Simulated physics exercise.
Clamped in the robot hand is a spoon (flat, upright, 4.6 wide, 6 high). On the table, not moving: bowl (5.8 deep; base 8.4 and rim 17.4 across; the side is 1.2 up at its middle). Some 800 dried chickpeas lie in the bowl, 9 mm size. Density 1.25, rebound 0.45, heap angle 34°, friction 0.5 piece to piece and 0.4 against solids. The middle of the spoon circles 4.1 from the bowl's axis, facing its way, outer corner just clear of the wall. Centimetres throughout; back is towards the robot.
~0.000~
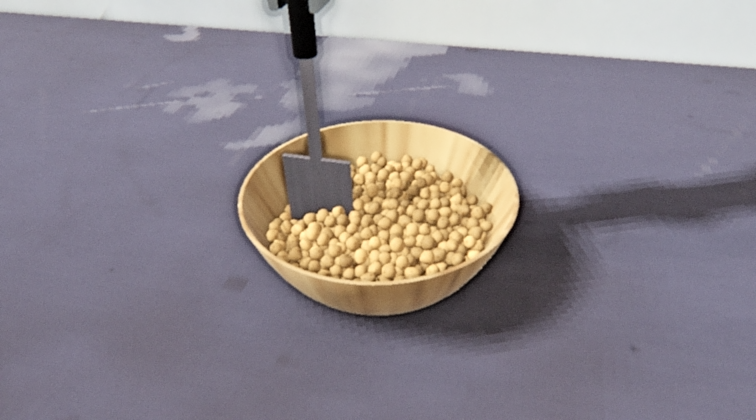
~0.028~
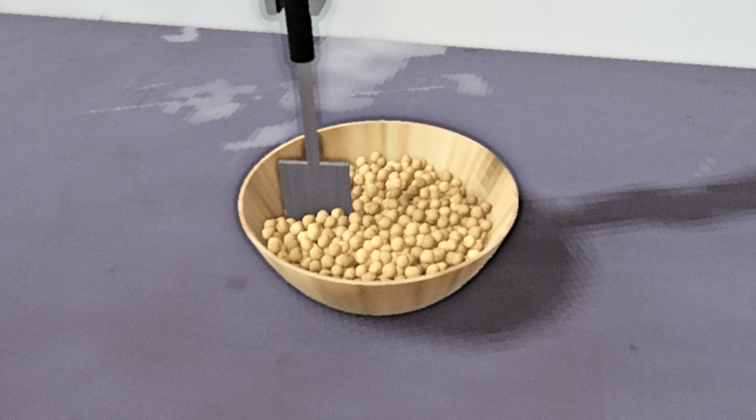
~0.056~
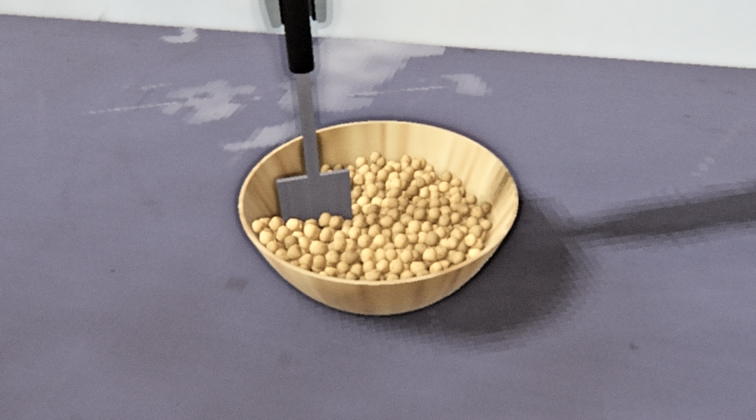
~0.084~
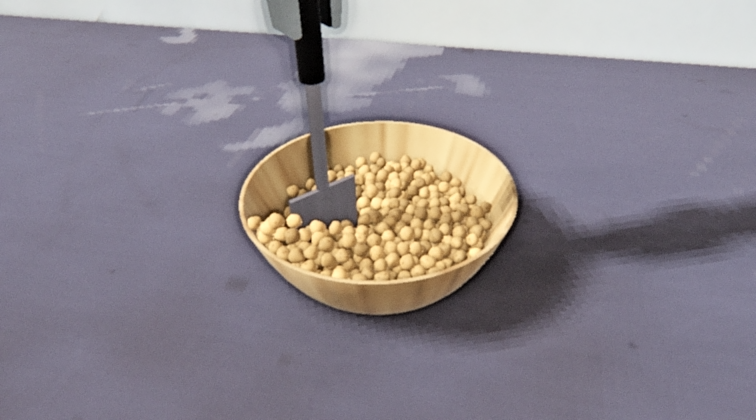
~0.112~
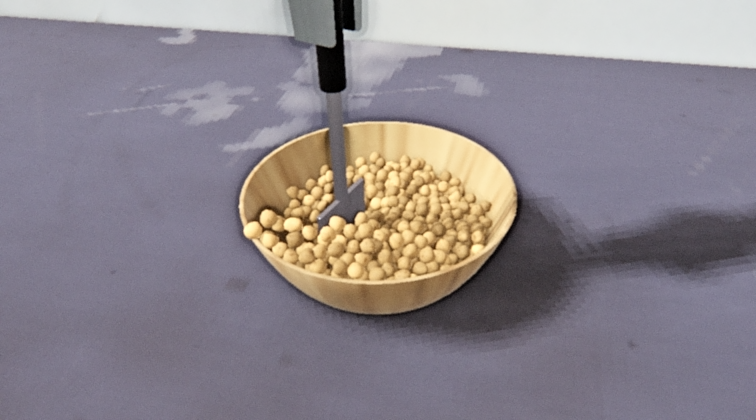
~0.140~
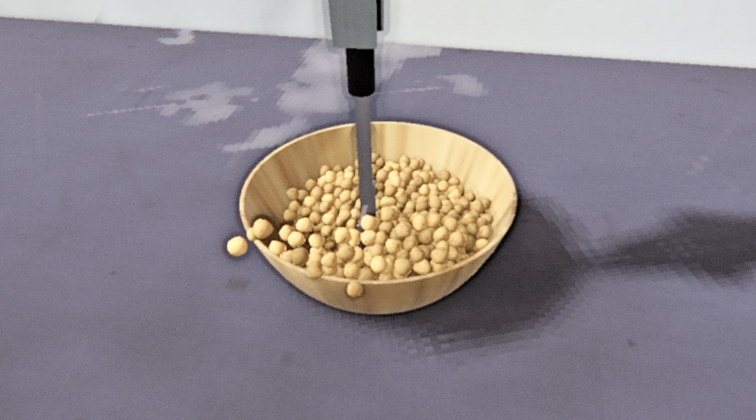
A gripped metal spatula sweeps and turns through a wooden bowl of chickpeas, pushing some out.
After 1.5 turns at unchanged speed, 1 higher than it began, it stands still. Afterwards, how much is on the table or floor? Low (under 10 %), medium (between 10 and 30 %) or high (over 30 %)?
On the table or floor the share is high, over 30 %.
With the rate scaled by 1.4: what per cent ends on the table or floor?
About 50 per cent.
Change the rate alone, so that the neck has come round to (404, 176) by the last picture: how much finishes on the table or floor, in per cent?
Some 45 per cent.
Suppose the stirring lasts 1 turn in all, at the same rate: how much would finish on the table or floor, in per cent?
Then about 30 per cent.
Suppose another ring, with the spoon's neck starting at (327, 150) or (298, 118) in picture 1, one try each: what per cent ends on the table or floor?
About 30 and 25 per cent.
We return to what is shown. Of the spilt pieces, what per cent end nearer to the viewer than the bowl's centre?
Some 40 per cent.
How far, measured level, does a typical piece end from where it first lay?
About 9 cm.
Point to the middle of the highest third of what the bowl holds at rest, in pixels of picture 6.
Near (434, 210).
By 0.36 s, 267° round, highest piece 10 above the table; 635 in the bowl, 101 on the table or floor, 67 in flight or on the tool.
By 0.57 s, 78° round, highest piece 8 above the table; 525 in the bowl, 254 on the table or floor, 24 in flight or on the tool.
By 0.88 s, 180° round, highest piece 6 above the table; 483 in the bowl, 319 on the table or floor, 1 in flight or on the tool.
By 1.58 s, 180° round, highest piece 5 above the table; 483 in the bowl, 320 on the table or floor.
Final count, 483 in the bowl, 320 on the table or floor. That is 40 % on the table or floor.
